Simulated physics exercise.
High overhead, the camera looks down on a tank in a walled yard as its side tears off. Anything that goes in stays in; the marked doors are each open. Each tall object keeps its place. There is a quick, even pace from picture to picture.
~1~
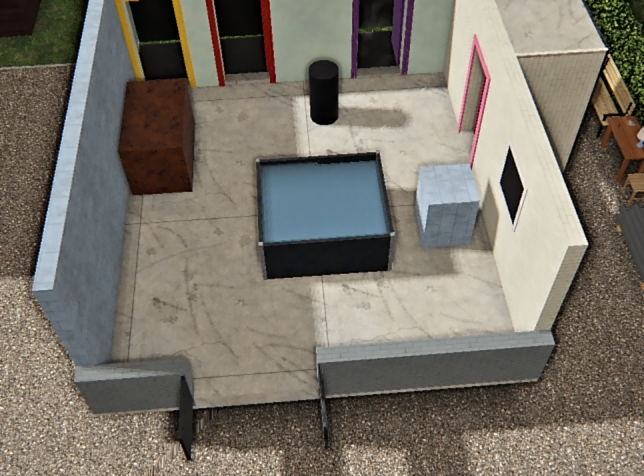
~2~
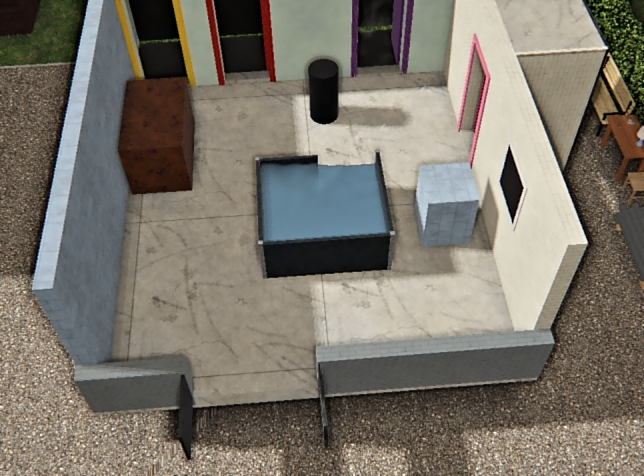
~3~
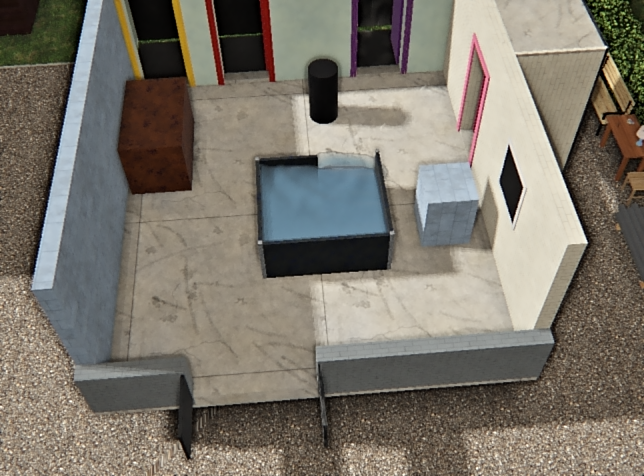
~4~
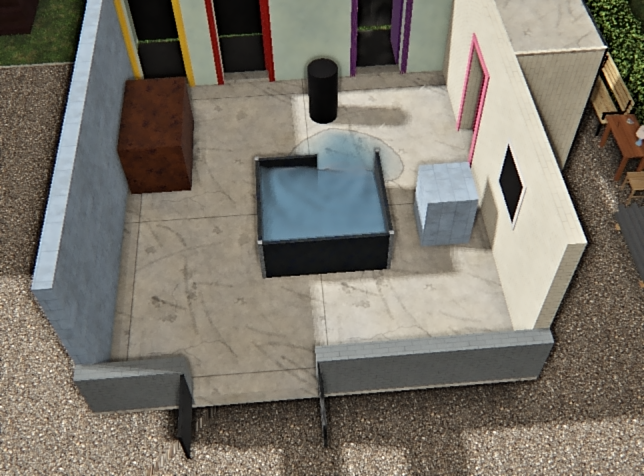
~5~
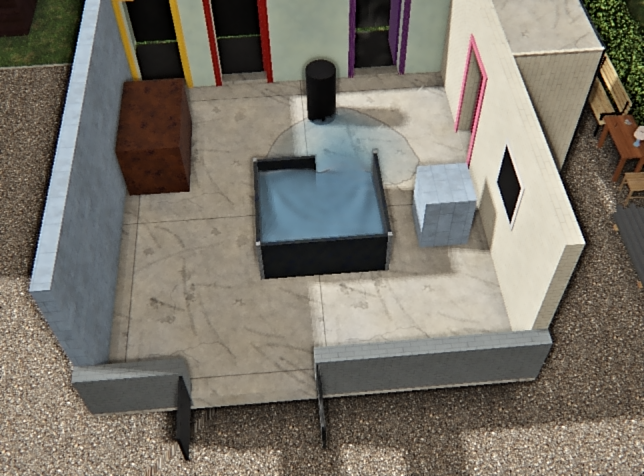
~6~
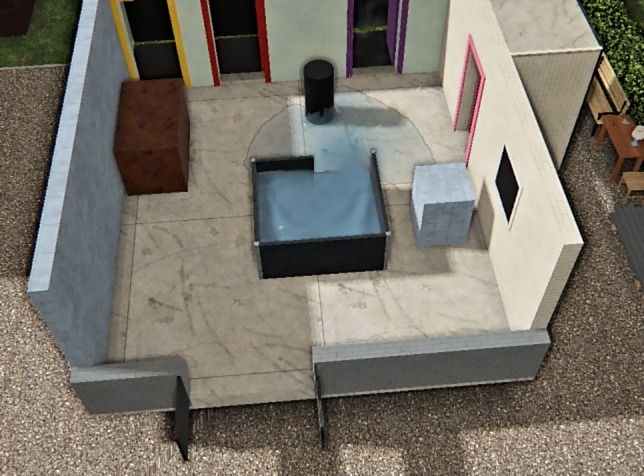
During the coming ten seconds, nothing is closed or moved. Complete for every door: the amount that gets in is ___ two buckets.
Purple door: More than; pink door: More than; yellow door: More than; red door: More than.
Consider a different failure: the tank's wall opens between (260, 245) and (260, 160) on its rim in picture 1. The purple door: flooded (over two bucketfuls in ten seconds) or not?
In that case, purple stays within limits.
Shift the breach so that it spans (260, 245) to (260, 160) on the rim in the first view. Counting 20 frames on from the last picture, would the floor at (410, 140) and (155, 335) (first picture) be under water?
Taking the two points in order, the first is left dry and the second is waterlogged.
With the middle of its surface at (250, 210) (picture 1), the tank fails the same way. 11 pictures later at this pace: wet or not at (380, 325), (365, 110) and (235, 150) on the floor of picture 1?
Parched, soaked, soaked.
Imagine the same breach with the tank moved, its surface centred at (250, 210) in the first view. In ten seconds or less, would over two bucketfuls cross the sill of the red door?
As I read it, the red tops the threshold.
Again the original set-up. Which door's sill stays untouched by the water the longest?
I'd go with the yellow one.
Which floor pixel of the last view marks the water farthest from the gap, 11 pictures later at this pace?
I'd put it around (135, 91).
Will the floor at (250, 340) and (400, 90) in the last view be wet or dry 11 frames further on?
In turn: No water, under water.
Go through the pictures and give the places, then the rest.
In the first frame, the water tank at (322, 200) is whole and still.
In the second frame, the front is at a hidden place, out from the gap on the water tank's far side.
In the third frame, water pours out on the water tank's far side and has run to a hidden place.
In the fourth frame, the front is at (326, 133), out from the gap on the water tank's far side.
In the fifth frame, water pours out on the water tank's far side and has run to (347, 110).
In the sixth frame, water pours out on the water tank's far side and has run to (345, 89).
A moment on, water covers 30 % of the floor; the purple door over two buckets in, the pink door wet at the sill, nothing in, the yellow door not reached, the red door under two buckets in.
Next, water covers 35 % of the floor; the purple door far over two buckets in, the pink door under two buckets in, the yellow door wet at the sill, nothing in, the red door over two buckets in.
Then, water covers 40 % of the floor; the purple door far over two buckets in, the pink door under two buckets in, the yellow door under two buckets in, the red door over two buckets in.
Later, water covers 55 % of the floor; the purple door far over two buckets in, the pink door over two buckets in, the yellow door far over two buckets in, the red door over two buckets in.
In the end, water covers 90 % of the floor; the purple door far over two buckets in, the pink door over two buckets in, the yellow door far over two buckets in, the red door over two buckets in.
